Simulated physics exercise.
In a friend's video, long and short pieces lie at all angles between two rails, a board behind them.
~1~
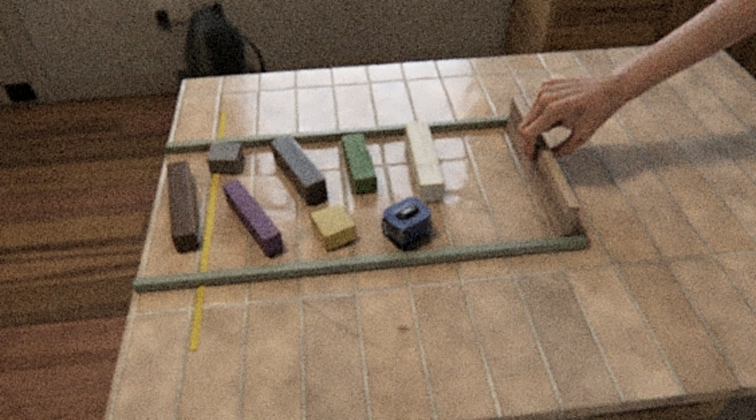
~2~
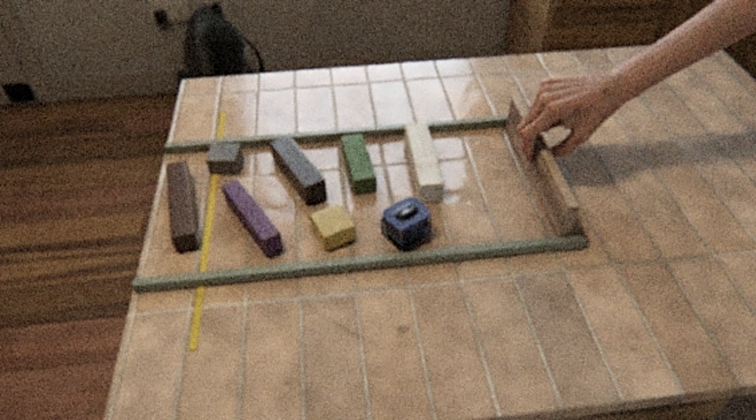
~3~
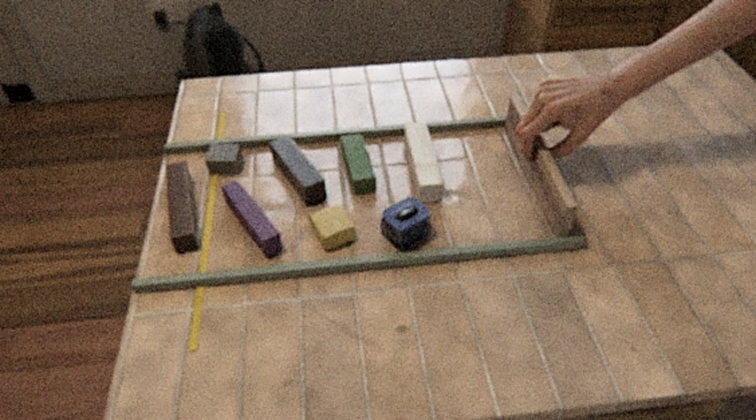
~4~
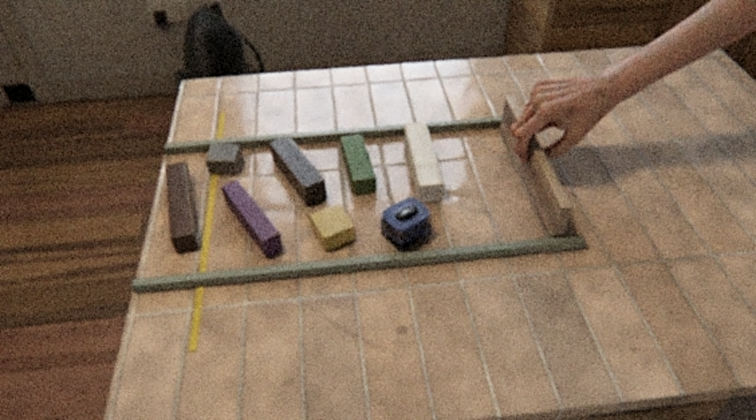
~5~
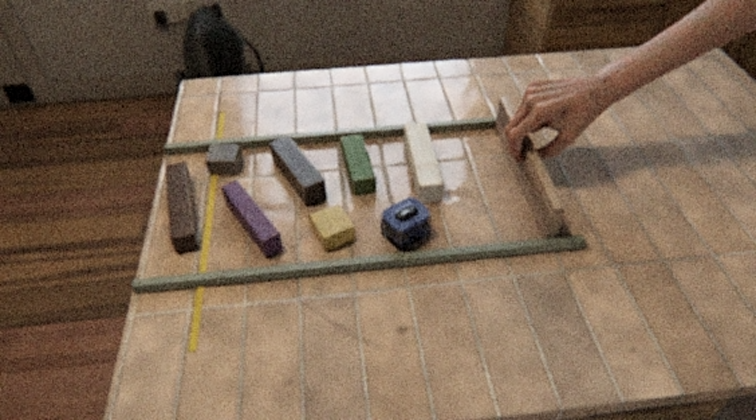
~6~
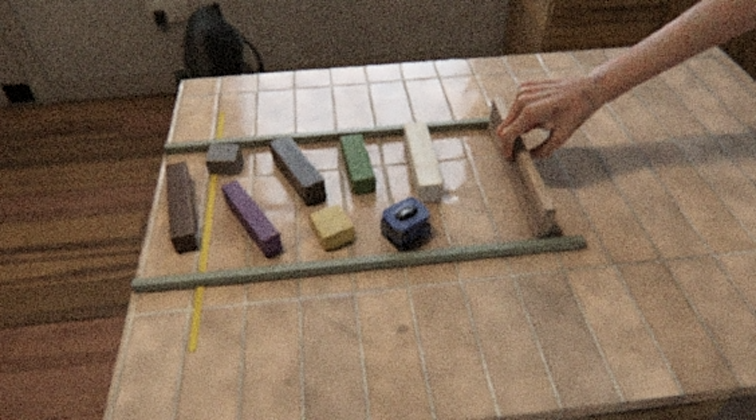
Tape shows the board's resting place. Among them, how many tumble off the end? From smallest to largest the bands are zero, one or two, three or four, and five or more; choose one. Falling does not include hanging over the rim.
The right band is three or four.
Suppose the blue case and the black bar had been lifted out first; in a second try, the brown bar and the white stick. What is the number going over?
Count of fallen: 2 / 2.
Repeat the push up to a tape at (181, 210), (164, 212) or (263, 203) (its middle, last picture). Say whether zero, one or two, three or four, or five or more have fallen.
Well, going through them: Five or over, then 5 or more, then none.
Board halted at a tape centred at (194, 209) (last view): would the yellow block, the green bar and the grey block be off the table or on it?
Yellow block - goes down, green bar - stays in place, grey block - goes down.
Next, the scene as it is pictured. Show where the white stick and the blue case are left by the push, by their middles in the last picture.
You'll see the white stick at (199, 180), with the blue case at (182, 236).
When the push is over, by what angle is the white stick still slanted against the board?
I'd estimate about 0 degrees.
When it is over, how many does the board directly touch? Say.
2.
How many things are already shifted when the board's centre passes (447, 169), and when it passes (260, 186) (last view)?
At the first point the count is 0, at the second it's 8.
A little later, none off yet; brown bar at rest near (181, 204); grey block at rest near (224, 159); purple bar at rest near (251, 217).
Next, none off yet; brown bar at rest near (181, 204); grey block at rest near (221, 160); purple bar shifted a little near (222, 223).
When it is over, the number that fall off is three or four; down, purple bar, grey block and brown bar.
